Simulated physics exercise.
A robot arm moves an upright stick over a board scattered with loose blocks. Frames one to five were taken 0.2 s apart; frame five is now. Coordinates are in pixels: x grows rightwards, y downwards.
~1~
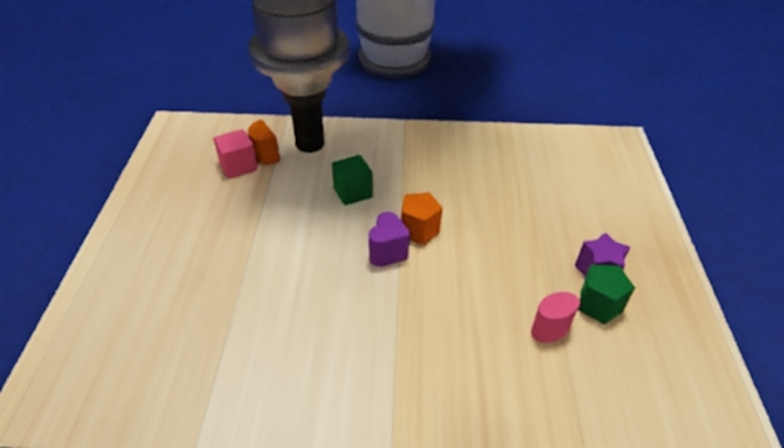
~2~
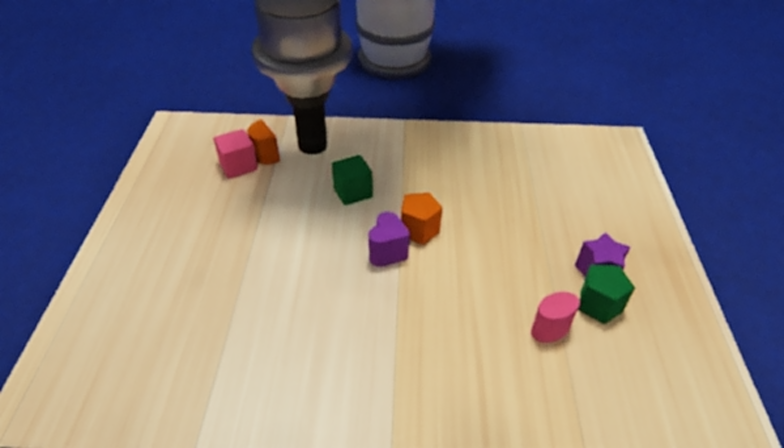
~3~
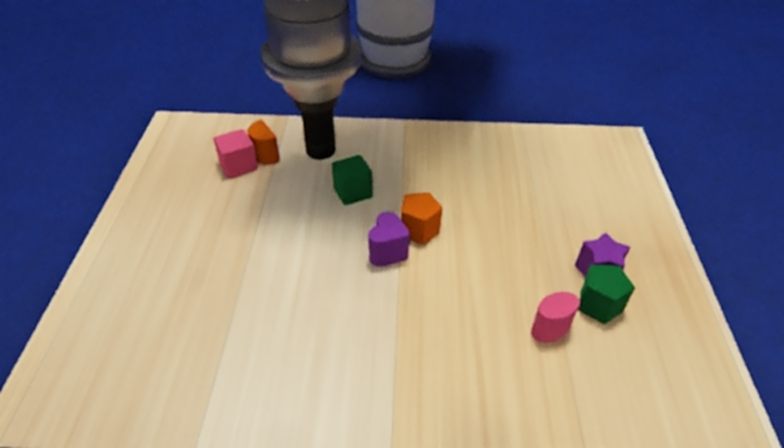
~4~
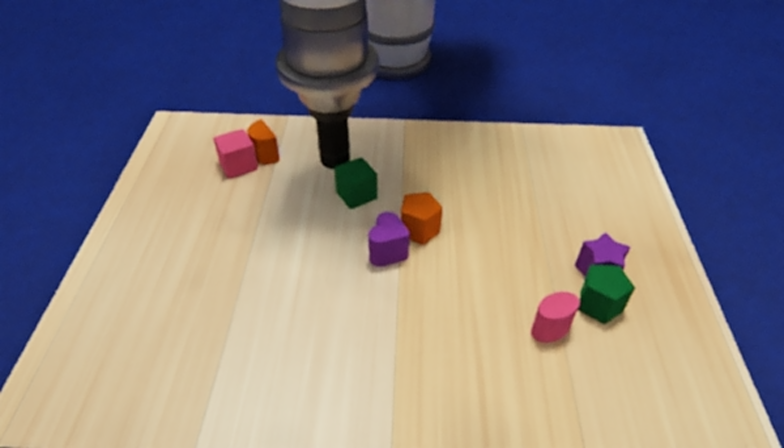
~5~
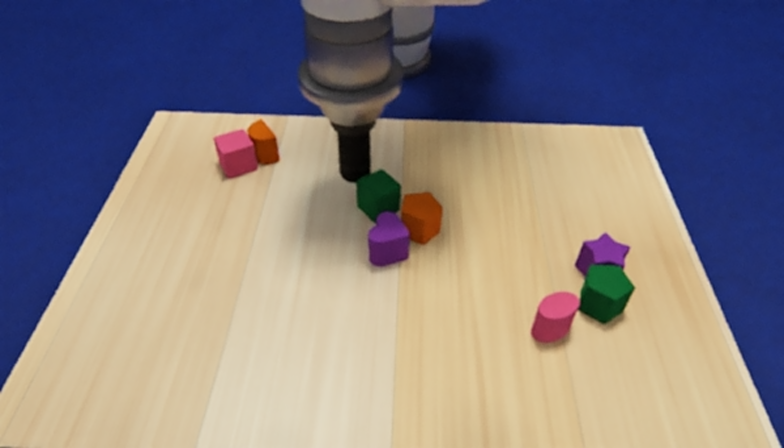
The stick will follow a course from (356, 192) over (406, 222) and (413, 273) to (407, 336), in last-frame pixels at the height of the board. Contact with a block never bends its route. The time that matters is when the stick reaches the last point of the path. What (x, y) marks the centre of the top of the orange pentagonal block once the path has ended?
At (492, 240).
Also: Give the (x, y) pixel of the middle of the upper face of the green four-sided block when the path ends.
If I read the scene right, the answer is (453, 235).
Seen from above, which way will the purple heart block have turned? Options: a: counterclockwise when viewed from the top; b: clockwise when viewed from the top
The answer is b.
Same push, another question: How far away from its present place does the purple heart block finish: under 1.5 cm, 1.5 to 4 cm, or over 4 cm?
It travels between 1.5 and 4 cm.
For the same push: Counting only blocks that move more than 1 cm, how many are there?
Here I'd predict at least three blocks moving more than 1 cm.
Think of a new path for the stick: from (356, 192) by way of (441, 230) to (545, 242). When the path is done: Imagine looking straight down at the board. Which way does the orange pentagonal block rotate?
From overhead, clockwise.
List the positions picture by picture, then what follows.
In the first picture, stick tip (310, 145); block tops, green four-sided block (352, 167); purple heart block (388, 227); orange pentagonal block (421, 204).
In the second picture, stick (313, 147); blocks unchanged.
In the third picture, stick (321, 152); blocks unchanged.
In the fourth picture, stick (335, 161); green four-sided block (356, 170).
In the fifth picture, stick (356, 174); green four-sided block (378, 182); purple heart block (388, 227); orange pentagonal block (421, 204).
On the path given first. One third of the way, stick (407, 204); green four-sided block (437, 210), turned 20° anticlockwise; orange pentagonal block (468, 227), turned 20° clockwise.
Two thirds of the way, stick (414, 255); green four-sided block (453, 235), turned 55° anticlockwise; purple heart block (379, 243), turned 45° clockwise; orange pentagonal block (492, 240).
At the end, stick (407, 318); green four-sided block (453, 235), turned 55° anticlockwise; purple heart block (379, 243), turned 45° clockwise; orange pentagonal block (492, 240).
